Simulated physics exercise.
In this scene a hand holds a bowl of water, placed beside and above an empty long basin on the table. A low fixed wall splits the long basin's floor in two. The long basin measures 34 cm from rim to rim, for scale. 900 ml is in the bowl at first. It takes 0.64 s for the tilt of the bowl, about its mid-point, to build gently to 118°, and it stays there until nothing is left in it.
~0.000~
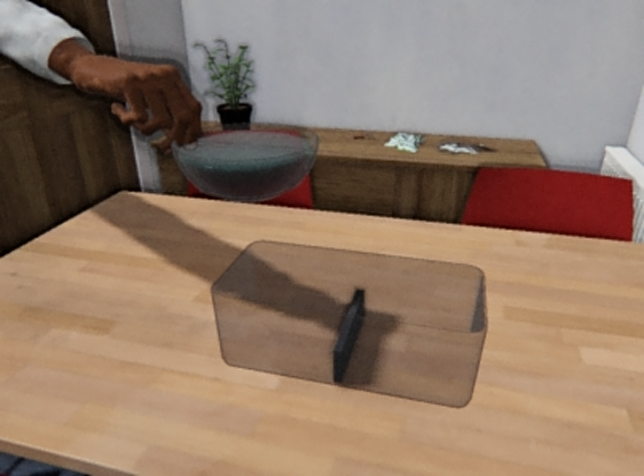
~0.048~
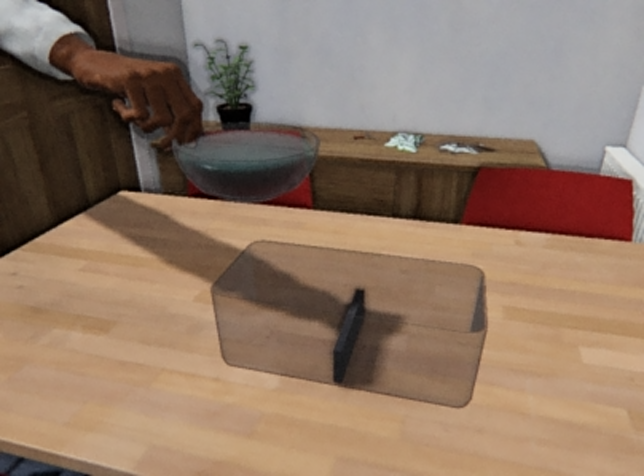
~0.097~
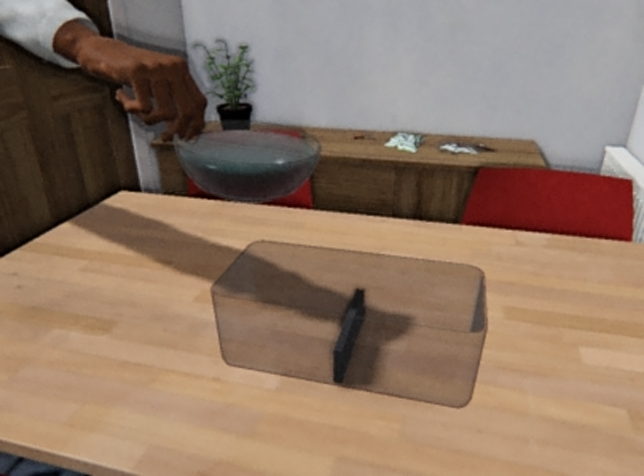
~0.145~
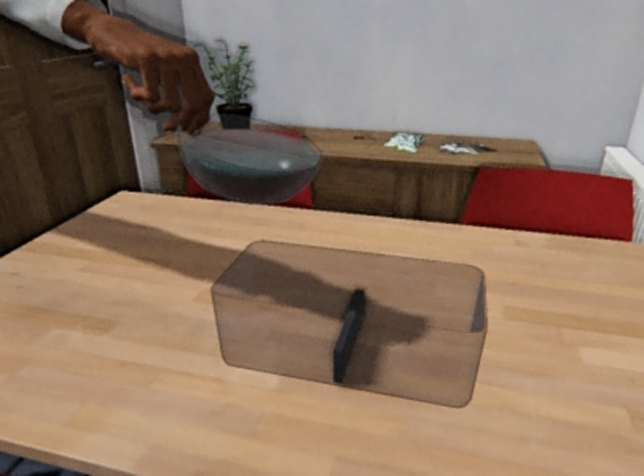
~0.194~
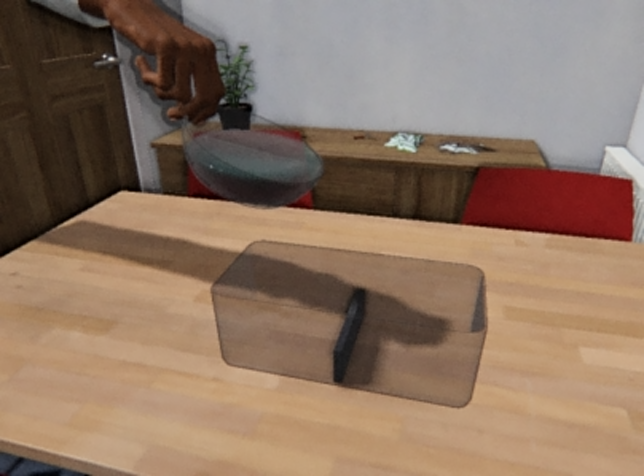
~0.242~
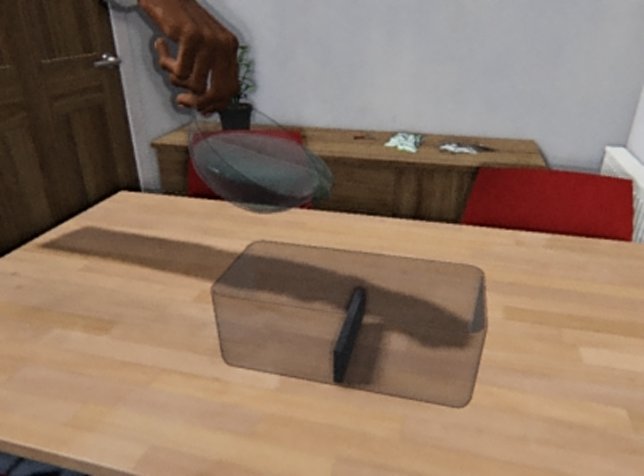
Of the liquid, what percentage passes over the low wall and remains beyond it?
The far part has about 46 per cent.
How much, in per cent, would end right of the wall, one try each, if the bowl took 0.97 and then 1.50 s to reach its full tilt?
Roughly 60 per cent the first time and 70 per cent the second.
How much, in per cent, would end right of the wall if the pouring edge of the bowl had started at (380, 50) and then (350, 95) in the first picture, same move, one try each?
The first try gives around 75 percent, the second around 70 percent.
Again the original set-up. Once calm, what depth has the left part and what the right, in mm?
On the left it stands about 18 mm, on the right about 18 mm.
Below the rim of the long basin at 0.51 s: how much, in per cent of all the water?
The basin holds roughly 78 in a hundred parts at that moment.
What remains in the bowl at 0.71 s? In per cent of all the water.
0 per cent or so.
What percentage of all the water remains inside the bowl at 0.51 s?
Remaining: Near 1 % of the total.
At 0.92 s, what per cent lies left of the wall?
About 46 percent.
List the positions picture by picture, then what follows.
It leans 0°; its right rim is at (316, 146); the water meets the walls at (188, 142) and (314, 151); the long basin's rim runs from (232, 265) to (485, 299); the wall's top is at (350, 318), in the first picture.
It leans 2°; its right rim is at (316, 148); the water meets the walls at (189, 141) and (315, 153), in the second picture.
It leans 7°; its right rim is at (318, 154); the water meets the walls at (190, 138) and (316, 156), in the third picture.
It leans 14°; its right rim is at (319, 165); the water meets the walls at (193, 136) and (319, 161), in the fourth picture.
It leans 25°; its right rim is at (319, 178); the water meets the walls at (198, 136) and (312, 169); 4 per cent is over the edge, in the fifth picture.
It leans 37°; its right rim is at (316, 192); the water meets the walls at (204, 139) and (293, 166); 13 per cent is over the edge, in the sixth picture.
After 0.51 s the tilt is 107° and 1 per cent is still to pour, 31 is left of the wall and 47 right of it.
After 0.71 s the tilt is 118° and 0 per cent is still to pour, 42 is left of the wall and 37 right of it.
After 0.92 s the tilt is 118° and 0 per cent is still to pour, 47 is left of the wall and 45 right of it.
After 1.14 s the tilt is 118° and 0 per cent is still to pour, 48 is left of the wall and 46 right of it.
In the end 48 per cent lies left of the wall, 46 right of it and 6 outside.
